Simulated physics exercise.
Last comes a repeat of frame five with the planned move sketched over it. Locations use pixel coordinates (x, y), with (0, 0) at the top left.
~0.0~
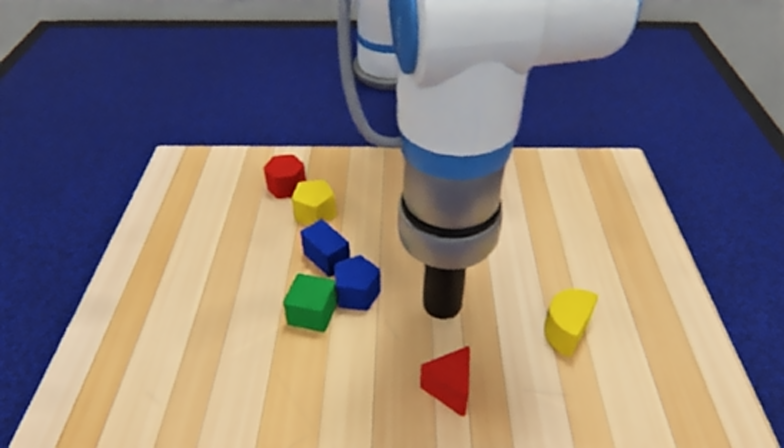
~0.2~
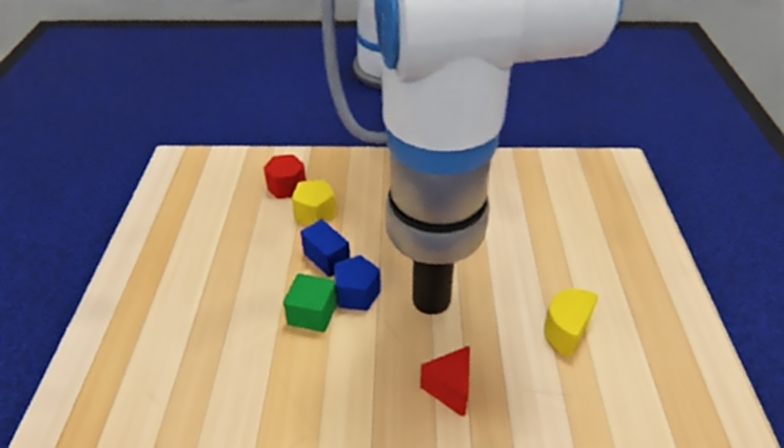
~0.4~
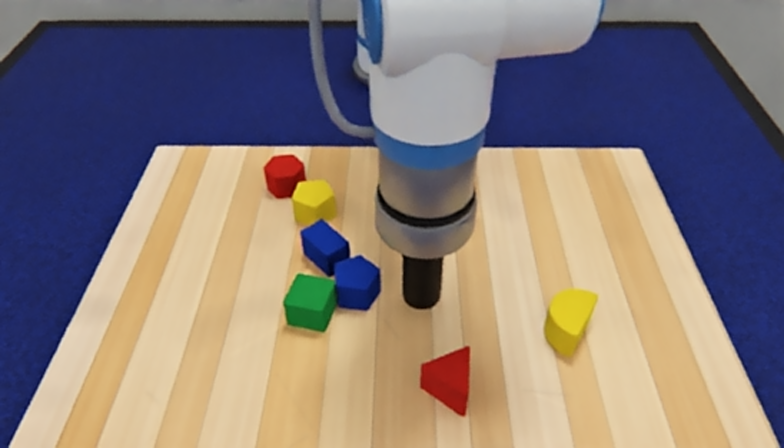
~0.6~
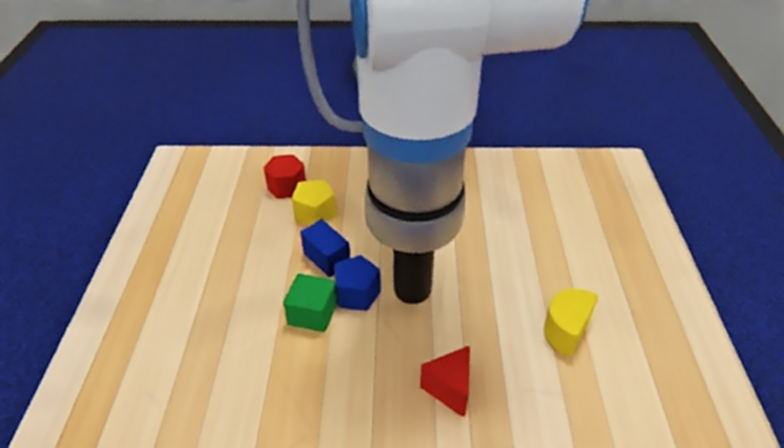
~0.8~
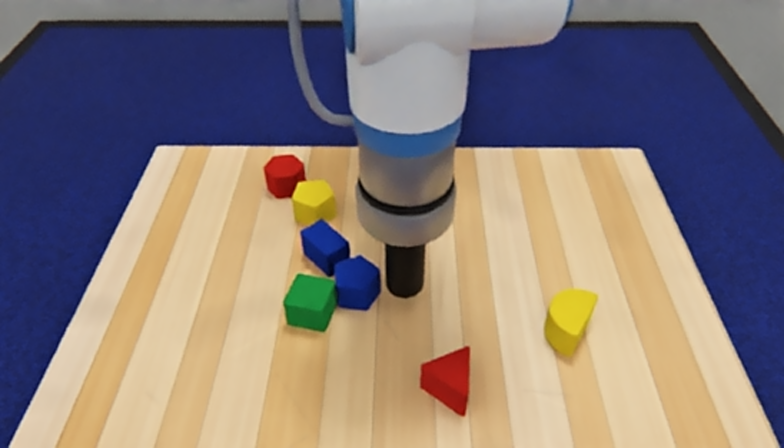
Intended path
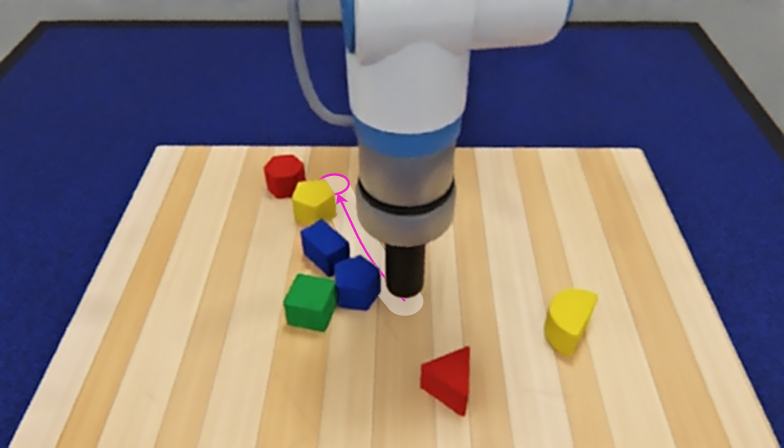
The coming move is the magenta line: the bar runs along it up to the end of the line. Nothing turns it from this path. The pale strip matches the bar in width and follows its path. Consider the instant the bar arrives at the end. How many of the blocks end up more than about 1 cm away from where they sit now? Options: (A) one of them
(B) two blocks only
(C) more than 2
Choice B: Two blocks only.
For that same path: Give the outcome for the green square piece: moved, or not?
My prediction: It remains in place.
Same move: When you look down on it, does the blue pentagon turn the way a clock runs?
I expect not.
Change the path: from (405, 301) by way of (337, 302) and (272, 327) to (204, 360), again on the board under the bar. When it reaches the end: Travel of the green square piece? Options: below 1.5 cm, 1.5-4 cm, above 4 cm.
It is going to finish beyond 4 cm from where it is now.
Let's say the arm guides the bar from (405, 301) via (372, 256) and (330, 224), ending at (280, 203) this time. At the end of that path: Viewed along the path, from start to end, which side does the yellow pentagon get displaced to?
It is displaced to the left.
The line goes from (405, 301) through (371, 259) and (350, 220) to (333, 184).
What follows on the original path. One third of the way, bar at (370, 243); blue pentagon at (344, 265), turned 50° anticlockwise.
Two thirds of the way, bar at (349, 204); blue pentagon at (344, 265), turned 50° anticlockwise.
At the end, bar at (332, 169); red hexagon at (281, 165); green square piece unmoved; yellow pentagon at (304, 184), turned 60° anticlockwise; blue oblong block unmoved; blue pentagon at (344, 265), turned 50° anticlockwise.
